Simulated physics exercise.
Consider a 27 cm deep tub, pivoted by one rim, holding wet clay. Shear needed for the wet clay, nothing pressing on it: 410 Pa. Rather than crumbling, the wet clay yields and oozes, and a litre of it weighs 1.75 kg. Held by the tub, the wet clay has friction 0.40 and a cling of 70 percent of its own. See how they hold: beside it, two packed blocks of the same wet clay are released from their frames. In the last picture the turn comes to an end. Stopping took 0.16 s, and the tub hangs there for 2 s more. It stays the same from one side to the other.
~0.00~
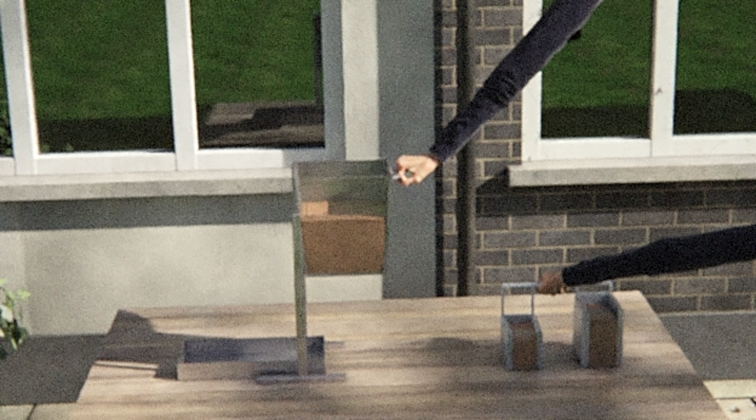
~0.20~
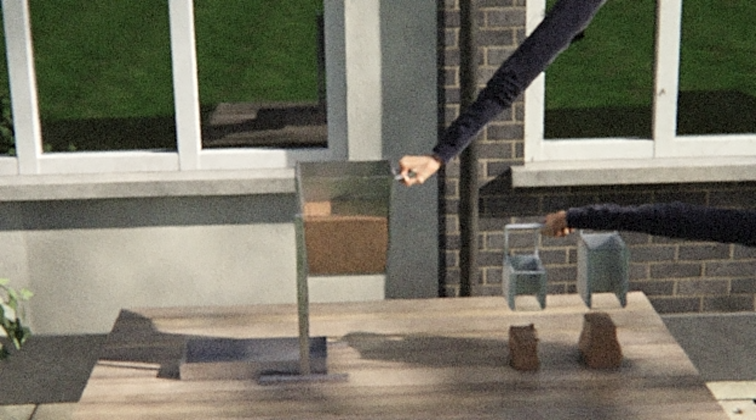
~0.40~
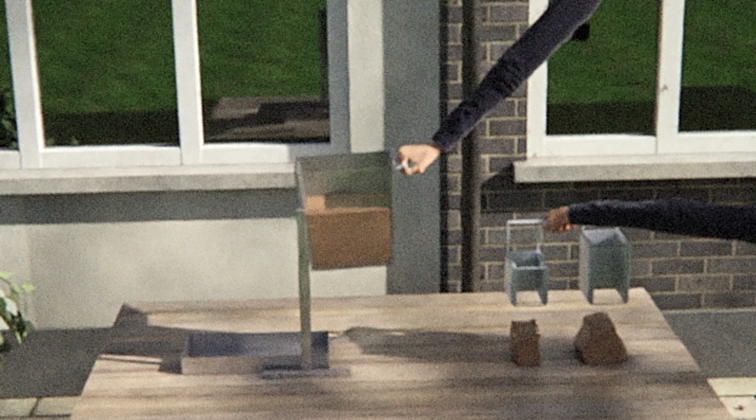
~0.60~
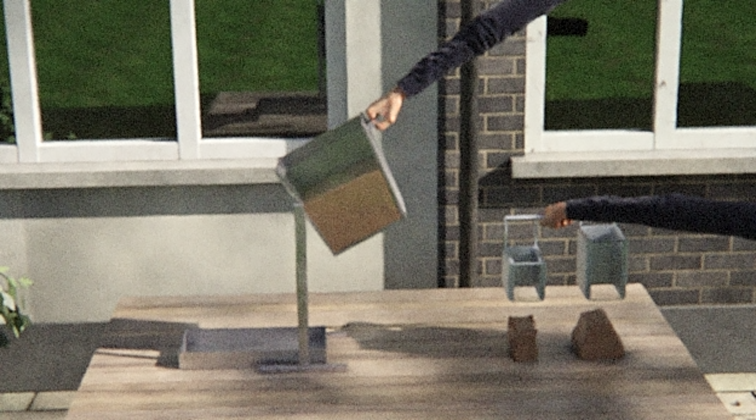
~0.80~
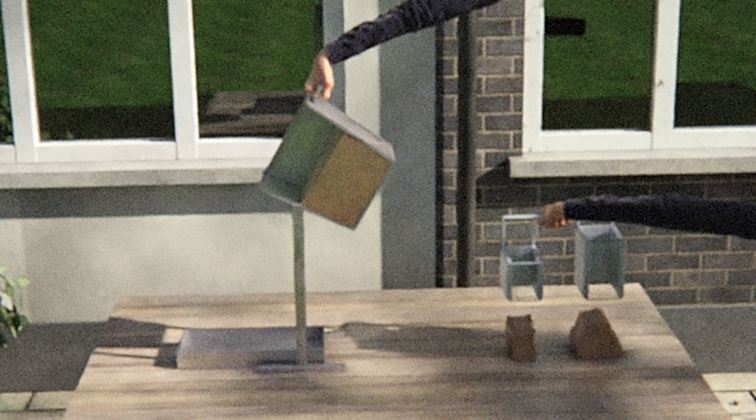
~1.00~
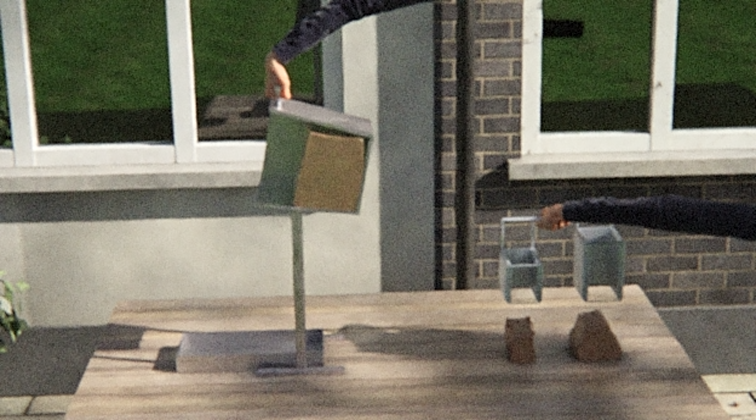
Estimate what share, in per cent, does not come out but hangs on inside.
Some 100 per cent hangs on inside.
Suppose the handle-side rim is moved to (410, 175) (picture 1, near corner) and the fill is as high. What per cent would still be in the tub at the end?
The tub would keep roughly 80 percent.
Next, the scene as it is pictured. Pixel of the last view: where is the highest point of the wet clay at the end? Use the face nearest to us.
About (331, 153).
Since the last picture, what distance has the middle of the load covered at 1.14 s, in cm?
Close to 3 centimetres.
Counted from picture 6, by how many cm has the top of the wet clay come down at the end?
About 5 cm.
After 1.14 s, the tub is at 79 degrees and holds 100 %.
After 1.31 s, the tub is at 79 degrees and holds 100 %.
After 1.48 s, the tub is at 79 degrees and holds 100 %.
After 1.65 s, the tub is at 79 degrees and holds 100 %.
After 3.00 s, at the end, the tub is at 79 degrees and holds 100 %.
